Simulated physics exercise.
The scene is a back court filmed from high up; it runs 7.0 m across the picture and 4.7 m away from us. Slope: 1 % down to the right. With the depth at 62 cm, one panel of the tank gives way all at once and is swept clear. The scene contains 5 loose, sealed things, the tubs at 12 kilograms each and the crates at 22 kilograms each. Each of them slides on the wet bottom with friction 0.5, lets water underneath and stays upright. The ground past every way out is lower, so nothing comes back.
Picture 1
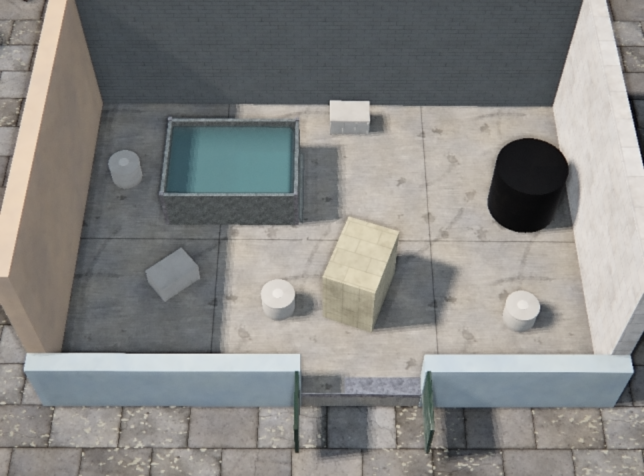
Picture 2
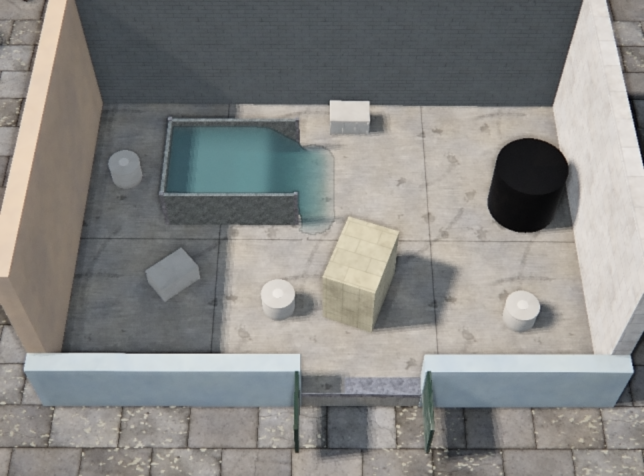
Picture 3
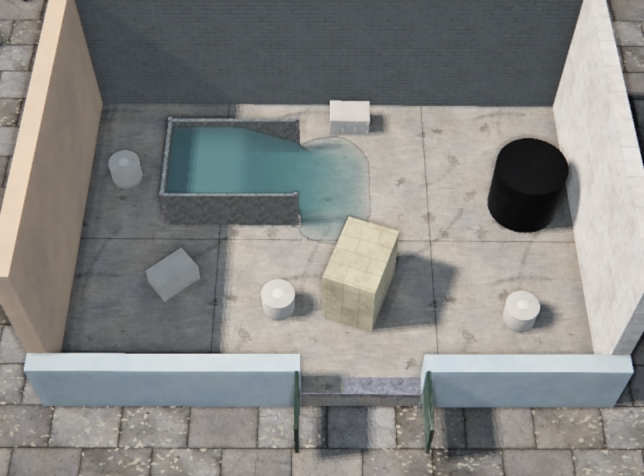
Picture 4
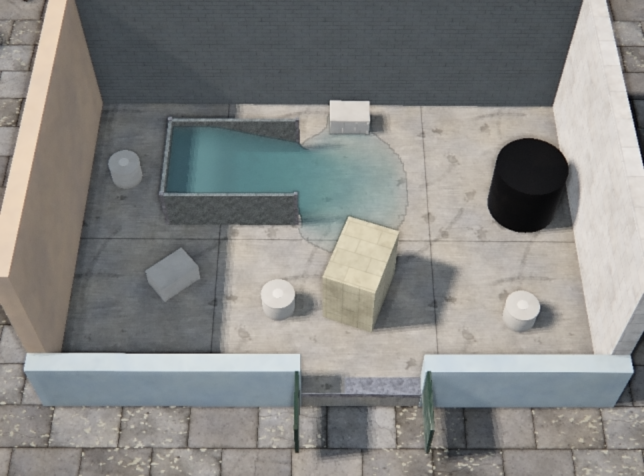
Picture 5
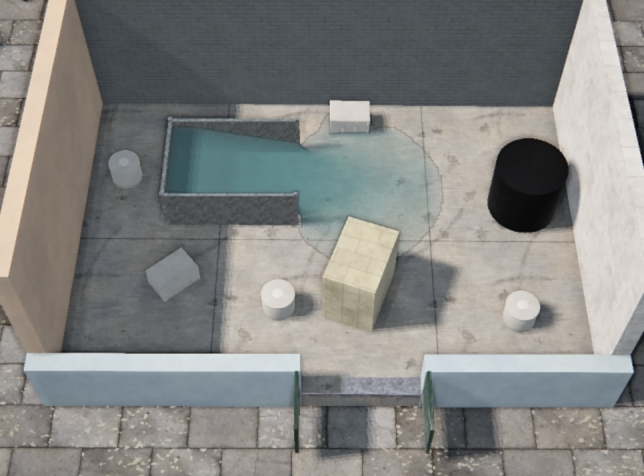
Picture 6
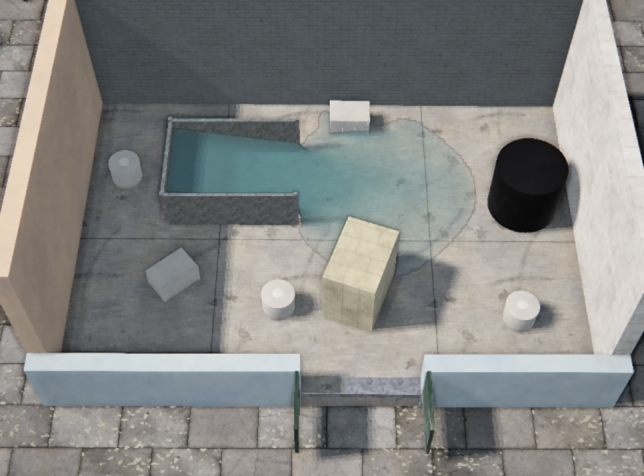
A walled back court with a pale paved floor is seen from high above, and the view stays still. A stone-edged tank of teal water stands at the back left, with pale blocks and small whitish tubs around the floor and a large black cylinder at right. The tank's right side gives way, and water pours out rightward, spreading in a thin, rounded sheet while the objects stay put.
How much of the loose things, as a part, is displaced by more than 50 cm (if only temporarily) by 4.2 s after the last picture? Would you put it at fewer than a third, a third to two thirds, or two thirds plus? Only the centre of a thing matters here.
Only a small share, below a third.
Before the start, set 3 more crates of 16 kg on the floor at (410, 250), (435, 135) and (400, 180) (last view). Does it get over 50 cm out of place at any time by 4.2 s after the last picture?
Well, in turn they are above that, above that and above that.
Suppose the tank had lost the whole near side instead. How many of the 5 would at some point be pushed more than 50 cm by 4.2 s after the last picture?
In that case the number is 3.
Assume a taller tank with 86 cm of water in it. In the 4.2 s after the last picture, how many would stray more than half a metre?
Then the count would be 2.
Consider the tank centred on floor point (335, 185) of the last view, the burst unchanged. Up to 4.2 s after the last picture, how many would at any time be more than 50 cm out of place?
Then the count would be 2.
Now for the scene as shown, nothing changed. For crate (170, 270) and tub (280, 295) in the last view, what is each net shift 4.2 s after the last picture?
First: 0 cm. Second: 0 cm.
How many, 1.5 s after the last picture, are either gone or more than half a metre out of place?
The number I get is 0.
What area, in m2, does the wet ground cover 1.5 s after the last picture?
Roughly 17 m2 of it is wet.
Then, 0.4 s after the last picture 0 of 5 are over 50 cm from their spots; 0 afloat.
Then, 1.5 s after the last picture 0 of 5 are over 50 cm from their spots; 0 afloat.
Then, 2.8 s after the last picture 1 of 5 are over 50 cm from their spots; 1 afloat.
Then, 4.2 s after the last picture 1 of 5 are over 50 cm from their spots, and 1 have been at some point; 1 afloat.
